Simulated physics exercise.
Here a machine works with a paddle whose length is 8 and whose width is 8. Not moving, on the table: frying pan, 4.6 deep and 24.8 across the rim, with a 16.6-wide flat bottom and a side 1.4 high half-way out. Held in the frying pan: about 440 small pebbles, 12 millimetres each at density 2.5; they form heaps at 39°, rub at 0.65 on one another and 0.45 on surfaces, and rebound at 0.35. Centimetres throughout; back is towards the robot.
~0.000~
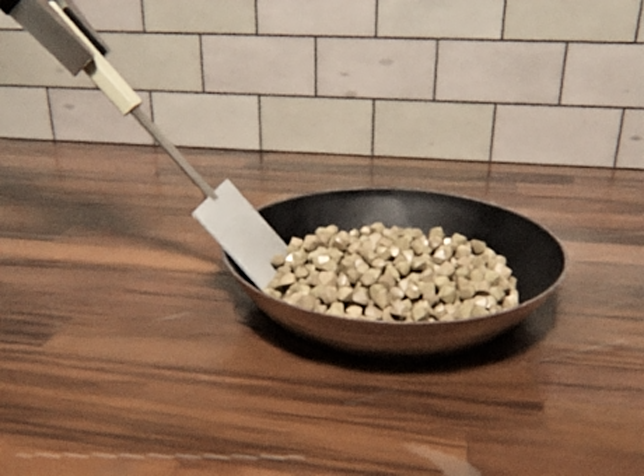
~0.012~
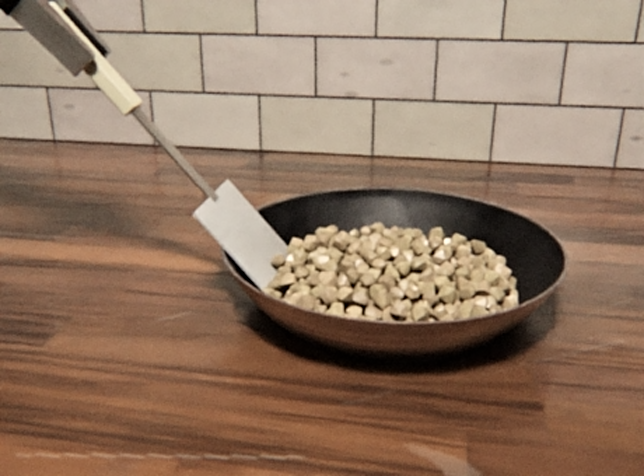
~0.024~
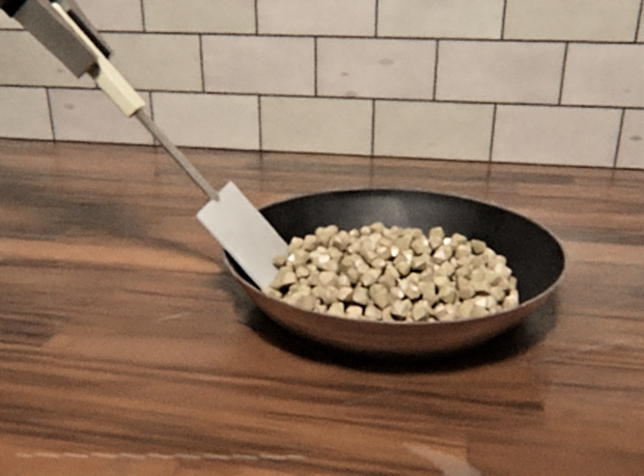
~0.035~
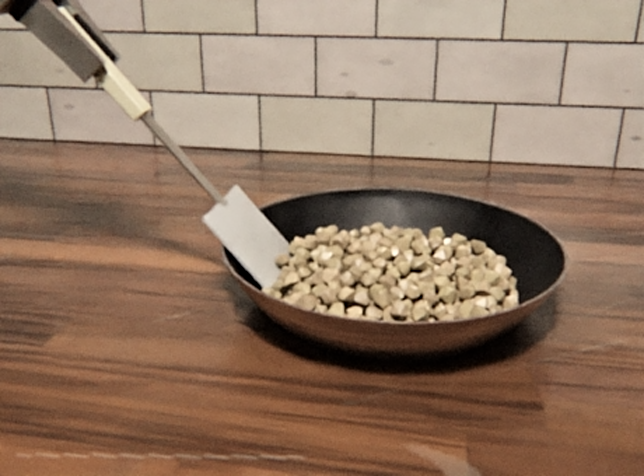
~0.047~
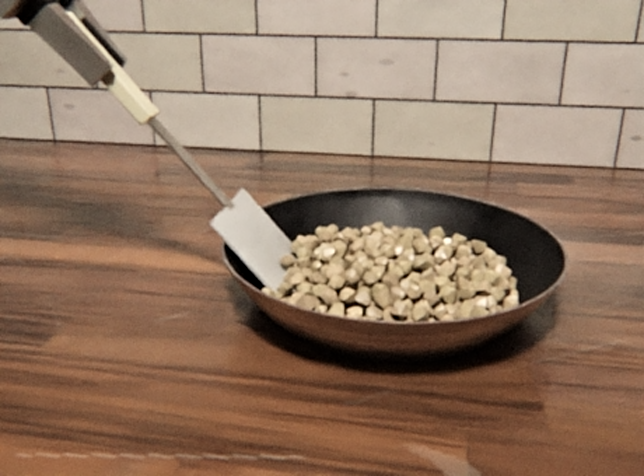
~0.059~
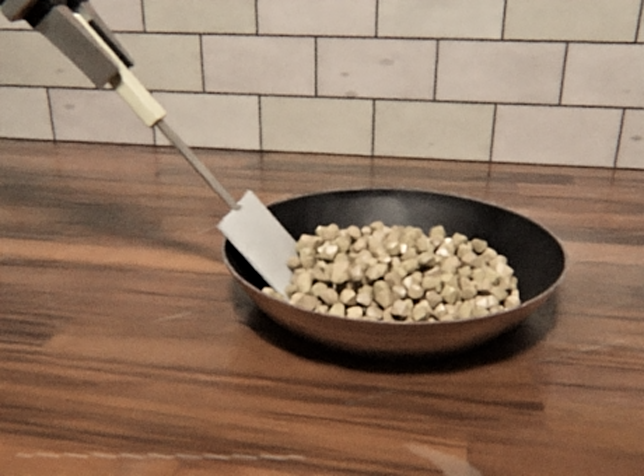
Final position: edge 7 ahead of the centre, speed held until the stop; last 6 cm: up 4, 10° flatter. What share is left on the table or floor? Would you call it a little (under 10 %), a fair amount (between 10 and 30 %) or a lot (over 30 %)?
A little, under 10 %.
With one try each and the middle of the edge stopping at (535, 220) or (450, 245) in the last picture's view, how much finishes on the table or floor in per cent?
Estimates, in order: 30 % and 0 %.
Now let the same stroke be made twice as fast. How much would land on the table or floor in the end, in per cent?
I'd reckon close to 20 per cent.
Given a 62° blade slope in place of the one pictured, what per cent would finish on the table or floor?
In that case, around 10 percent would end up on the table or floor.
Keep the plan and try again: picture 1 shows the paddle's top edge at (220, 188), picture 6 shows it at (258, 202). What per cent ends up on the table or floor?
Near 20 in a hundred.
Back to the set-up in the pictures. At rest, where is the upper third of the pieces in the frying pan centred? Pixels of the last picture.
Roughly at (505, 256).
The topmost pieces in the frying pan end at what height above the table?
It reaches about 7.0 cm.
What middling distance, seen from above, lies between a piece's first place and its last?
Roughly 4 centimetres.
By 0.17 s, sloping 49°, highest piece 5 above the table; 435 in the frying pan.
By 0.28 s, sloping 45°, highest piece 6 above the table; 433 in the frying pan, 2 on the blade or in flight.
By 0.53 s, sloping 39°, highest piece 7 above the table; 419 in the frying pan, 15 on the table or floor, 1 on the blade or in flight.
By 1.58 s, sloping 39°, highest piece 7 above the table; 418 in the frying pan, 17 on the table or floor.
Final count, 418 in the frying pan, 17 on the table or floor. That is 4 % on the table or floor.
